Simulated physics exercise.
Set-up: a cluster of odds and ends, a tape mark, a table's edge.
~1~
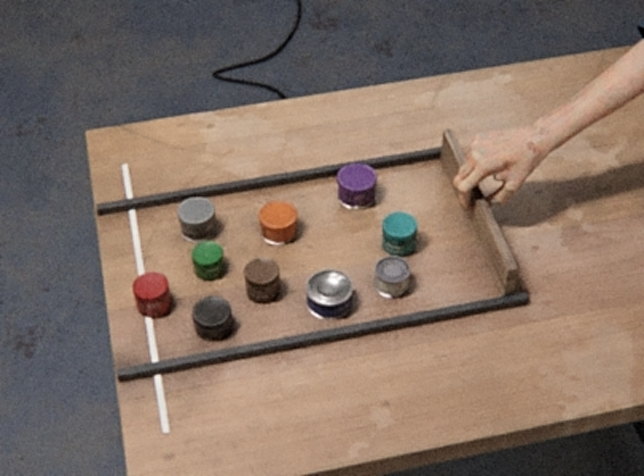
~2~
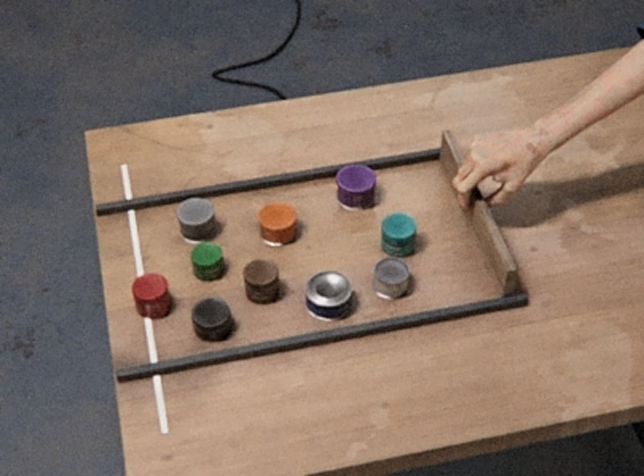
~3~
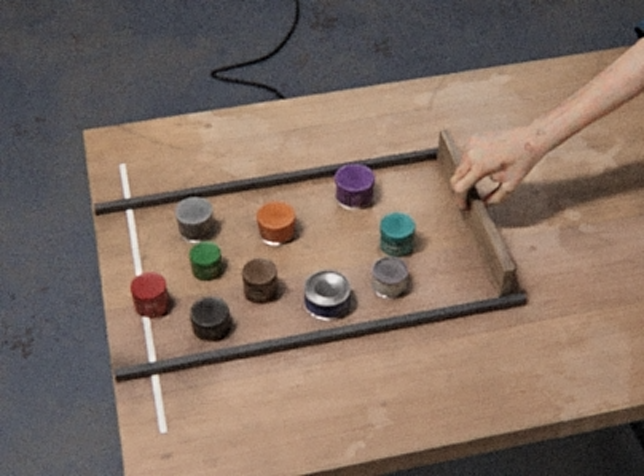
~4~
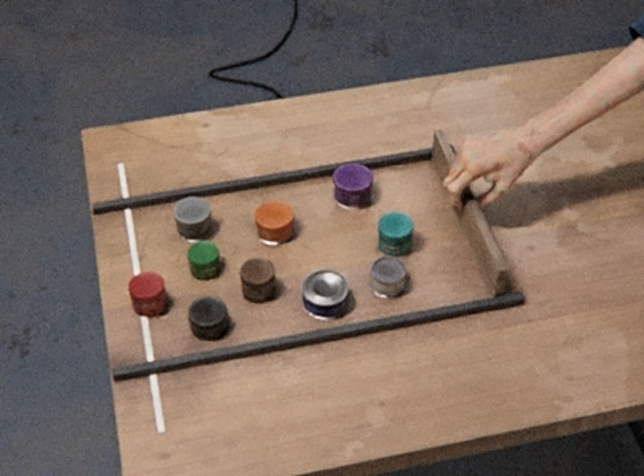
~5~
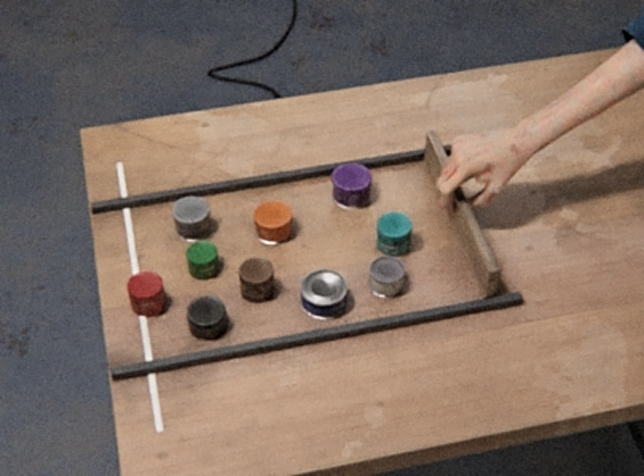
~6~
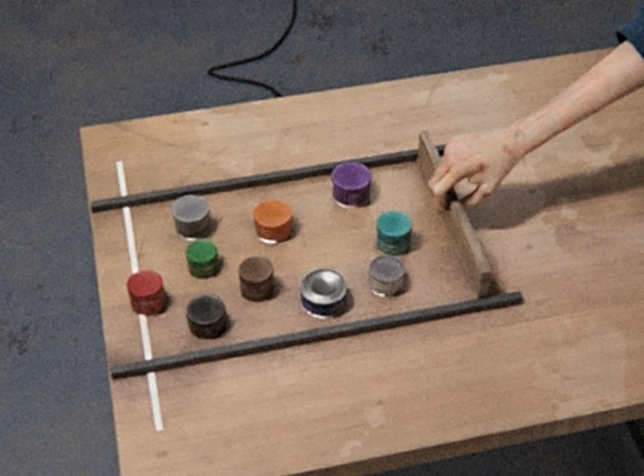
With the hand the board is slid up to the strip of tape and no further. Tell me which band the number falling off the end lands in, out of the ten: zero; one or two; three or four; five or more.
It ends with five pieces at least gone from the top.
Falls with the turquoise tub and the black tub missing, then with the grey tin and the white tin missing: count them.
Result, first then second: 3, 3.
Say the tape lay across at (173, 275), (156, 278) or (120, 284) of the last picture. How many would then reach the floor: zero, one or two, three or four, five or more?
Place by place: Either one or two, then either one or two, then five or over.
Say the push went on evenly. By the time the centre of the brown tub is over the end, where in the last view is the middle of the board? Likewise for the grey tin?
I'd put it close to (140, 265), and close to (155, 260) for the other one.
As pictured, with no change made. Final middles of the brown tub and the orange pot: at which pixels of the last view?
The first ends close to (101, 303), the second close to (113, 252).
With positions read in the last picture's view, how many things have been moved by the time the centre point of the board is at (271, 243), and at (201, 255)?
7, then 10.
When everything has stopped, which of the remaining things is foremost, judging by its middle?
Result: The brown tub.
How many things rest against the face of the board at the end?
All in all, 4.
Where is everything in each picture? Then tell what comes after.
In the first frame, red tub (152, 295); black tub (213, 319); grey tin (197, 220); board (476, 210); tape (143, 284).
In the second frame, black tub (212, 320); orange pot (278, 224).
In the third frame, grey tin (195, 220); turquoise tub (397, 235).
In the fourth frame, red tub (148, 295); board (467, 211).
In the fifth frame, black tub (207, 318); white tin (386, 277).
In the sixth frame, red tub (146, 293); black tub (207, 317); grey tin (192, 218); board (452, 212); tape (137, 281).
Soon after, none off yet; red tub at rest near (146, 293); black tub at rest near (207, 317); grey tin at rest near (192, 218).
Then, none off yet; red tub at rest near (146, 293); black tub moving near (196, 320); grey tin at rest near (192, 218).
Further on, none off yet; red tub moved a little near (125, 296); black tub moved well along near (113, 333); grey tin moved well along near (131, 232).
By the end, the number that fall off is five or more; fallen, blue pot, green tub, grey tin, black tub and red tub.
